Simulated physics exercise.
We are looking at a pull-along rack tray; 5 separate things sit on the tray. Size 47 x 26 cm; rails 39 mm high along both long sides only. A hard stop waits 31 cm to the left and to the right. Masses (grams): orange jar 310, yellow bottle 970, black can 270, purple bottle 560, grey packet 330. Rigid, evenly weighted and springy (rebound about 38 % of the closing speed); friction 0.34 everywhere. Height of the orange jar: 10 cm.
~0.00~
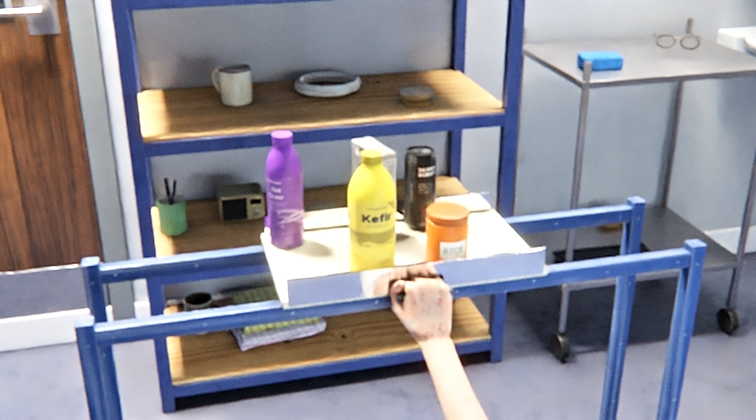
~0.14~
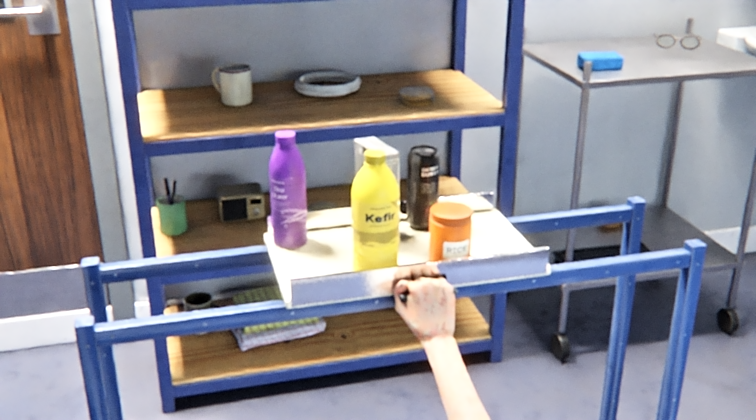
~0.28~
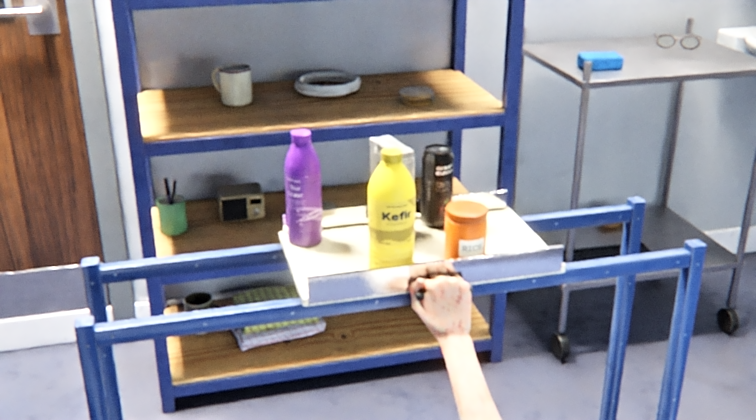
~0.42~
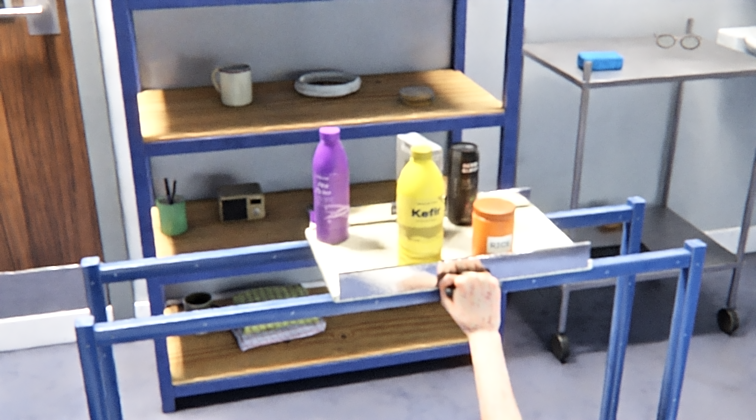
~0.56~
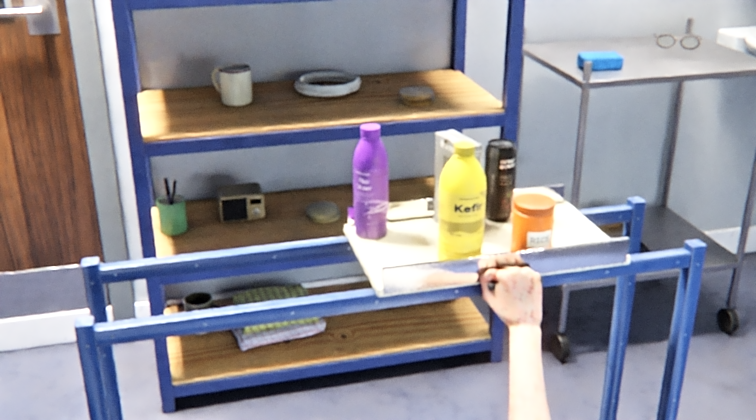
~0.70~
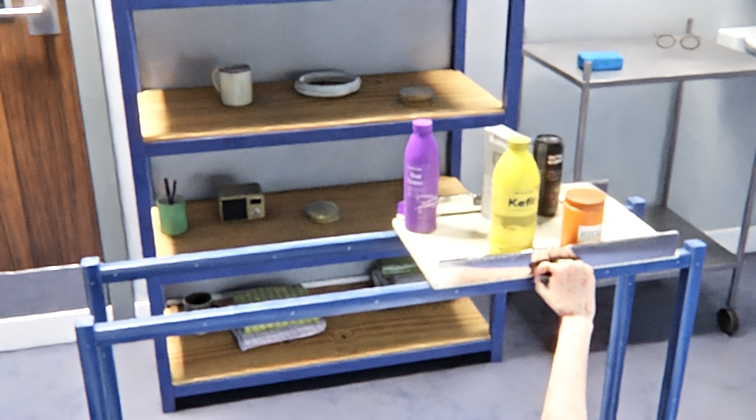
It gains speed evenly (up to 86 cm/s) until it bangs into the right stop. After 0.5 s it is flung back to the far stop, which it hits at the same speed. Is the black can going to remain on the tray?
The black can comes off the tray.
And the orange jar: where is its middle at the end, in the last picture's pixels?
At about (278, 256).
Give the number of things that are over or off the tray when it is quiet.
2 of them.
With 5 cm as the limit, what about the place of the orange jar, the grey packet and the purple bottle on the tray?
The orange jar stays put; the grey packet leaves its spot; the purple bottle holds its spot.
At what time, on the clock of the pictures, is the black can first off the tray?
Near 1.2 s.
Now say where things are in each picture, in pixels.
The first frame shows tray midway; black can (420, 189); orange jar (447, 236).
In the second frame, tray has slid 1 cm right; purple bottle (288, 189).
In the third frame, tray has slid 4 cm right; orange jar (466, 234); yellow bottle (392, 211).
In the fourth frame, tray has slid 9 cm right; purple bottle (331, 185).
In the fifth frame, tray has slid 17 cm right; orange jar (533, 226); yellow bottle (462, 203).
In the sixth frame, tray has slid 27 cm right; black can (546, 176); purple bottle (422, 176).
Around 0.90 s, tray has slid 31 cm right; black can shifted 8 cm near (601, 170); grey packet at 28° to upright; purple bottle at 3° to upright.
Around 1.50 s, tray has slid 29 cm right; black can now off the tray; grey packet on its side; purple bottle at 5° to upright.
Around 2.10 s, tray has slid 10 cm right; grey packet on its side; orange jar shifted 10 cm; yellow bottle shifted 10 cm.
Around 2.80 s, tray has slid 31 cm left; grey packet on its side; orange jar shifted 3 cm; yellow bottle shifted 3 cm.
Finally (4.0 s), off the tray, black can; on their side or leaning hard on the tray, grey packet; the other 3 still in place (within 5 cm).
